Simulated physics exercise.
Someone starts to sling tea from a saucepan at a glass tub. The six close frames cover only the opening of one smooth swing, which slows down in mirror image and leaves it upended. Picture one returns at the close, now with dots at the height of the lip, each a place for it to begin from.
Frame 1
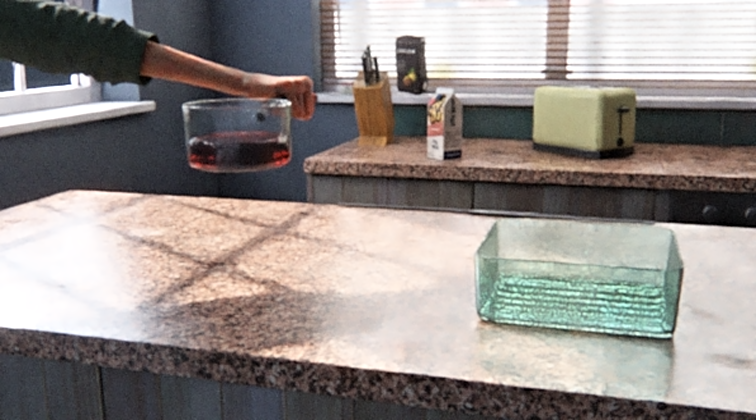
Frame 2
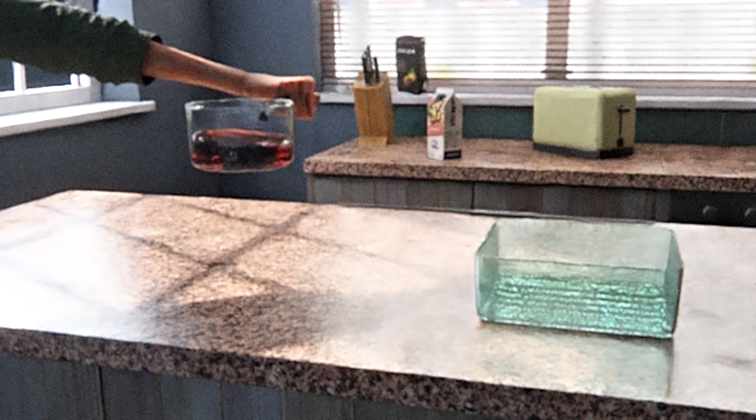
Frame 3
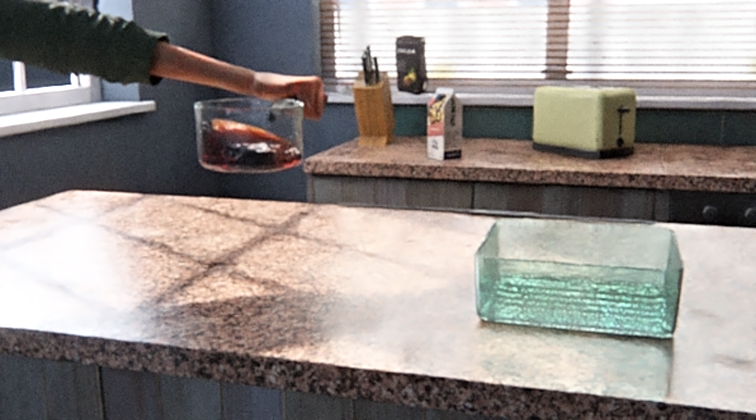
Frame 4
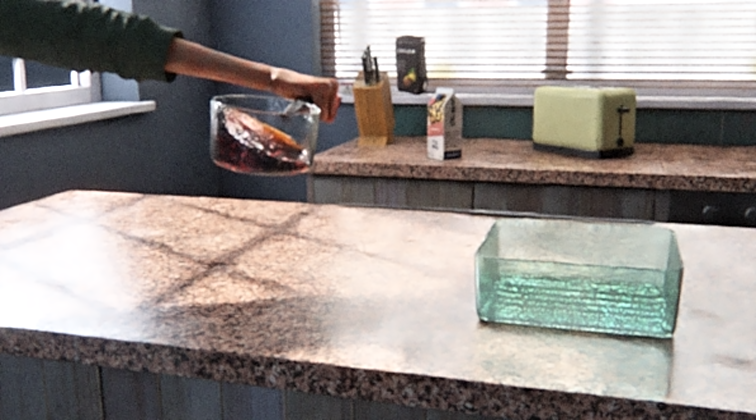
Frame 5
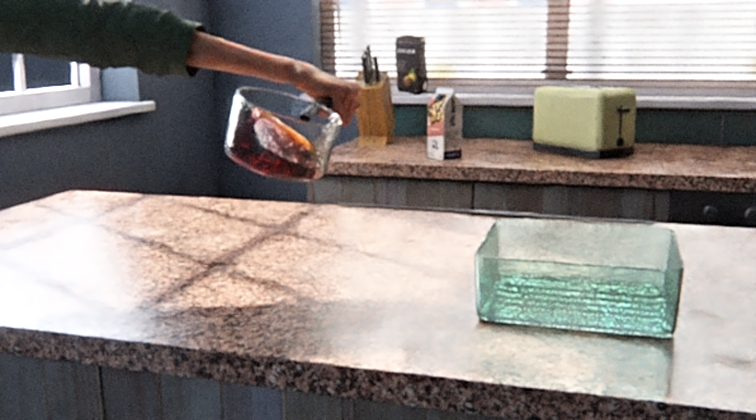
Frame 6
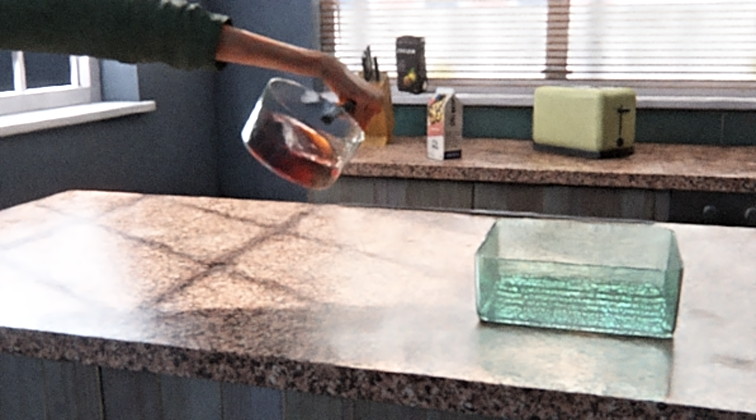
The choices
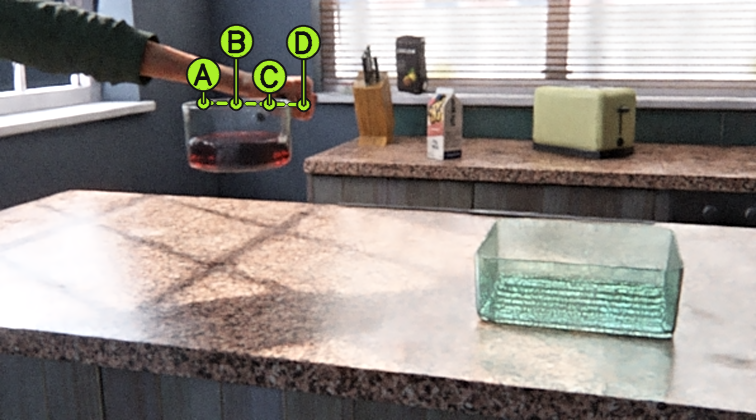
In the video, a hand holds a clear glass pan of reddish-brown liquid above a speckled countertop, moves it a short way right, and tilts it gradually as the liquid sloshes inside; a greenish glass tub sits still at right.
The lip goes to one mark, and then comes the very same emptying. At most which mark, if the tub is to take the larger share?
I would pick spot D.
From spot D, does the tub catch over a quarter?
Yes, it does.
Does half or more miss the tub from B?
Yes, it does.
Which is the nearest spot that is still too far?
Spot C.
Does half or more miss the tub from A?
Yes, it does.
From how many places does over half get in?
One of them.
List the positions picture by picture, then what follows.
In the first picture, upright, lip at (284, 104); tub from (476, 318) to (676, 336); nothing has left yet.
In the second picture, upright, lip at (287, 104); nothing has left yet.
In the third picture, upright, lip at (297, 105); nothing has left yet.
In the fourth picture, tipped about 7°, lip at (315, 111); nothing has left yet.
In the fifth picture, tipped about 19°, lip at (337, 123); nothing has left yet.
In the sixth picture, tipped about 34°, lip at (359, 140); nothing has left yet.
In lime, A at (203, 102); B at (236, 103); C at (269, 104); D at (303, 104).
Choosing A, about 0 % lands in the tub, 100 % falls short.
Choosing B, about 1 % lands in the tub, 96 % falls short and 4 % goes beside or beyond.
Choosing C, about 28 % lands in the tub, 64 % falls short and 8 % goes beside or beyond.
Choosing D, about 63 % lands in the tub, 16 % falls short and 21 % goes beside or beyond.
